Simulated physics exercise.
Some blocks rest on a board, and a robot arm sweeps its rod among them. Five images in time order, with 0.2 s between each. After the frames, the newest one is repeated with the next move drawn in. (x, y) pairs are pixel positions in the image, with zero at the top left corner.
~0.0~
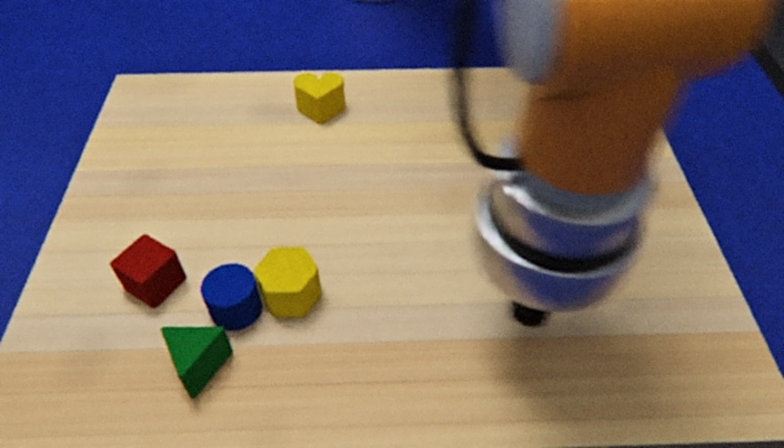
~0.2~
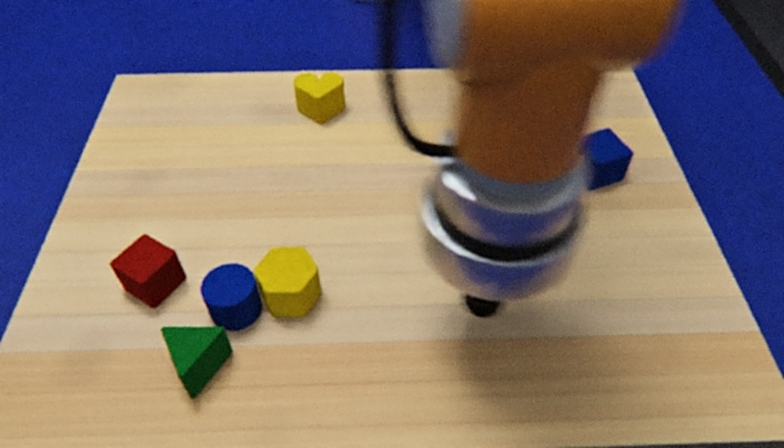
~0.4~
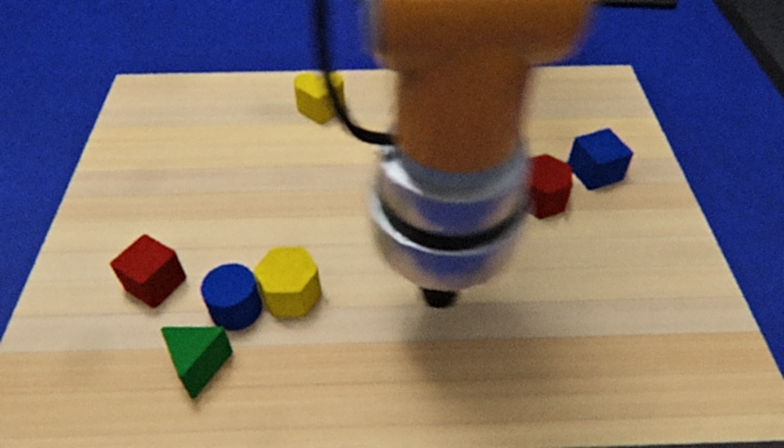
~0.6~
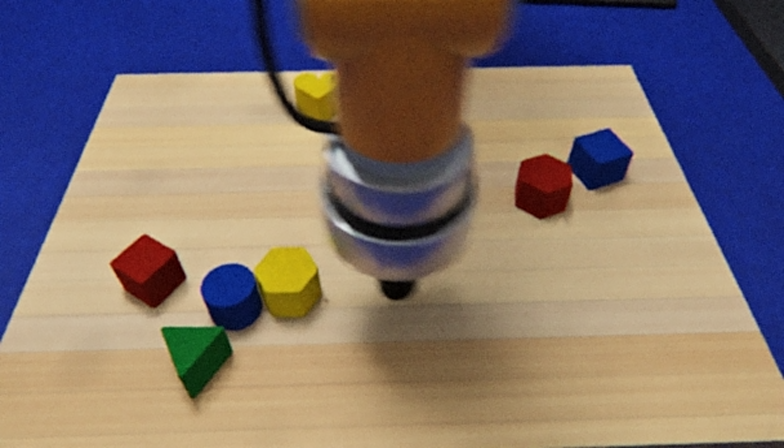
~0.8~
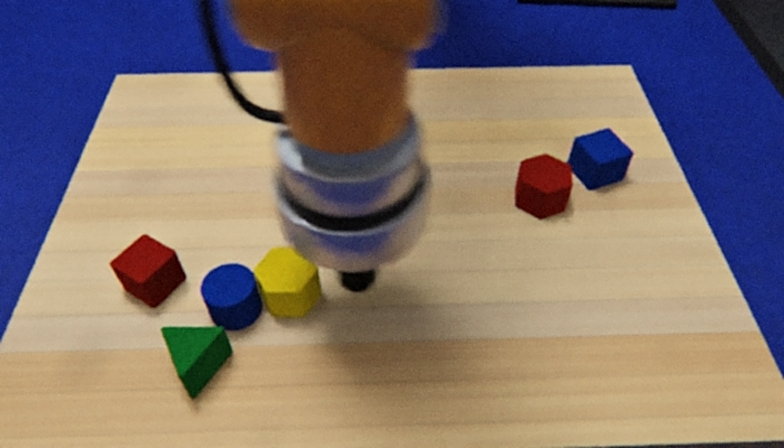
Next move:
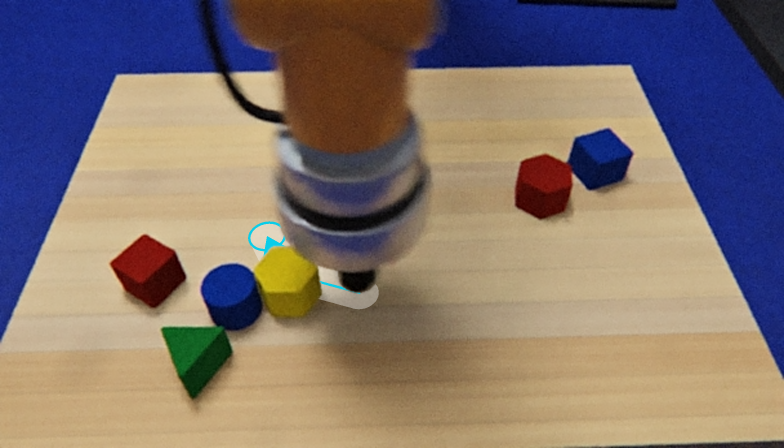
An orange and silver robot arm with a dark-tipped rod sweeps steadily leftward over a pale wooden board on a blue surface, seen from above at an angle by a still camera. A red cube, blue cylinder, yellow hexagon and green triangle sit at left, a yellow heart at the top. The arm uncovers a blue cube and red hexagon at right, then hides the heart, nearing the unmoving yellow hexagon.
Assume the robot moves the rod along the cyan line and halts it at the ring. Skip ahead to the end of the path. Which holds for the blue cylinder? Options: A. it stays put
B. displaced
Correct choice: B.
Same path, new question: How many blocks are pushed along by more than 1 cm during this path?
By the end, two blocks will have moved.
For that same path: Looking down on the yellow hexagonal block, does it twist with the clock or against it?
From above, it turns counterclockwise.
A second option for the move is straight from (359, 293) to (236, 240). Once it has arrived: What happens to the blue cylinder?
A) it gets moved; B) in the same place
I'll go with A - it gets moved.
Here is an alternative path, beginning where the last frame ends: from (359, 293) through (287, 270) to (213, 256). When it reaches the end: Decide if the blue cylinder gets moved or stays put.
That block gets shifted.
Drawn move, from (359, 293) through (319, 282) and (285, 264) to (267, 236).
On the path given first. One third of the way, rod (316, 267); blue cylinder (209, 288); yellow hexagonal block (263, 264).
Two thirds of the way, rod (280, 248); blue cylinder (188, 294); yellow hexagonal block (230, 256), turned 30° anticlockwise.
At the end, rod (263, 221); red square still; blue cylinder (188, 294); yellow hexagonal block (227, 254), turned 40° anticlockwise.
